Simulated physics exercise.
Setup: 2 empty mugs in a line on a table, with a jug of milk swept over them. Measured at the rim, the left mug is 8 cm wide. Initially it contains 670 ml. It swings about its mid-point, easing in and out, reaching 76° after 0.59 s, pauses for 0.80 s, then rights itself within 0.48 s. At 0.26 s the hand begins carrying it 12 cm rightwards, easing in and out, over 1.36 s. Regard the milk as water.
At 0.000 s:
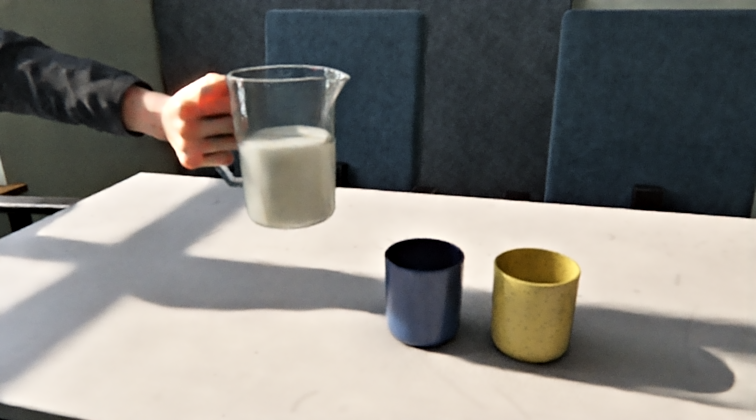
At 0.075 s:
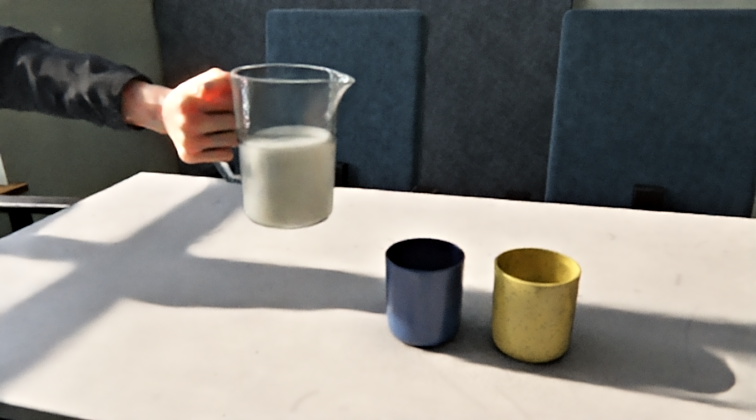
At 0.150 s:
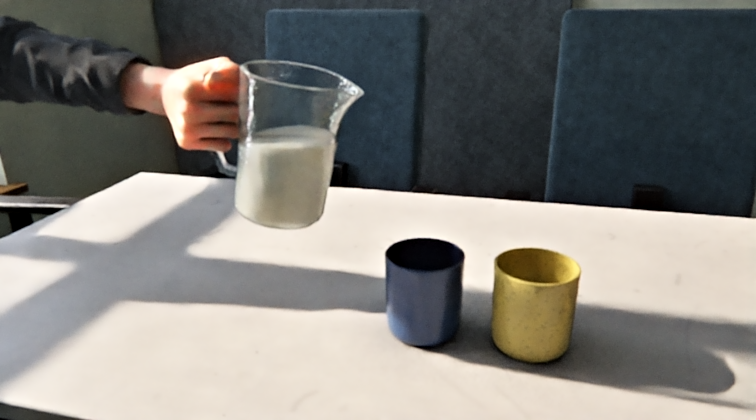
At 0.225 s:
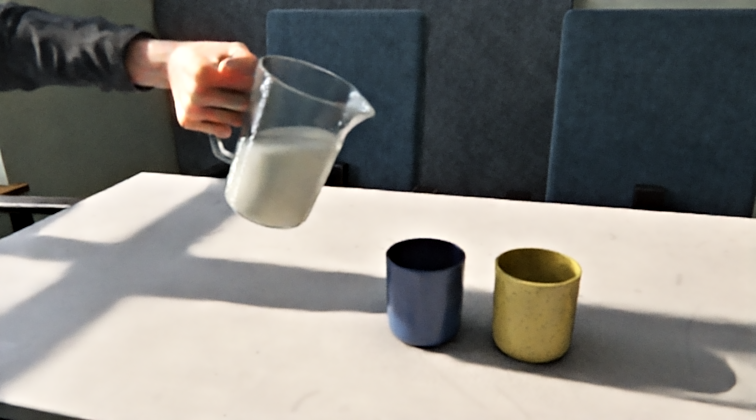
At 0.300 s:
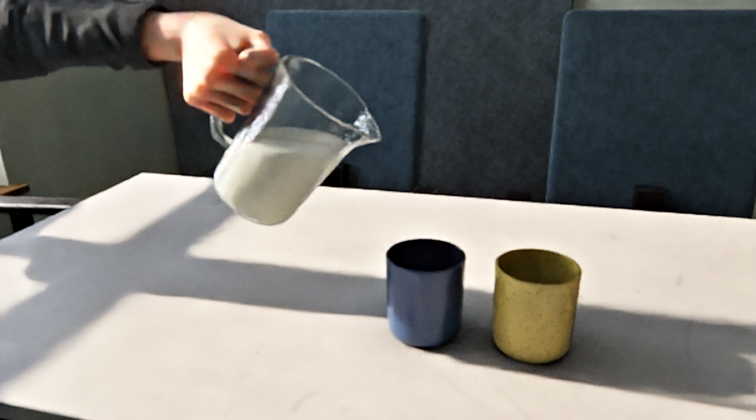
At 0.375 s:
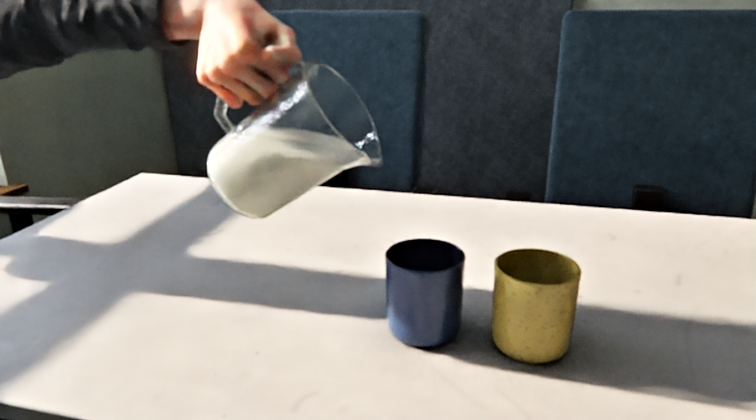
A pale table stands in sunlight before blue-grey padded chairs, seen from the front and slightly above. Two mugs, dark blue on the left and yellow on the right, sit side by side on it, while at the upper left a hand holds a clear glass jug of milk in the air. The hand tilts the jug steeply rightwards, slowly at first, while the mugs and the camera stay still.
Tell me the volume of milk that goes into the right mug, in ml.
I would say about 80 ml goes in.
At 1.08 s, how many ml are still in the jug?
Liquid remaining: Approx. 310 ml.
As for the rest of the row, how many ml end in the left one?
At the end it holds close to 180 ml.
By 0.78 s the tilt is 76° and from the left they hold 125 ml, 0 ml, the jug 450 ml, and 0 ml is on the table.
By 1.08 s the tilt is 76° and from the left they hold 175 ml, 0 ml, the jug 310 ml, and 120 ml is on the table.
By 1.39 s the tilt is 76° and from the left they hold 175 ml, 40 ml, the jug 240 ml, and 200 ml is on the table.
By 1.73 s the tilt is 16° and from the left they hold 175 ml, 80 ml, the jug 210 ml, and 200 ml is on the table.
At rest from the left they hold 175 ml, 80 ml, the jug 210 ml, and 200 ml is on the table.
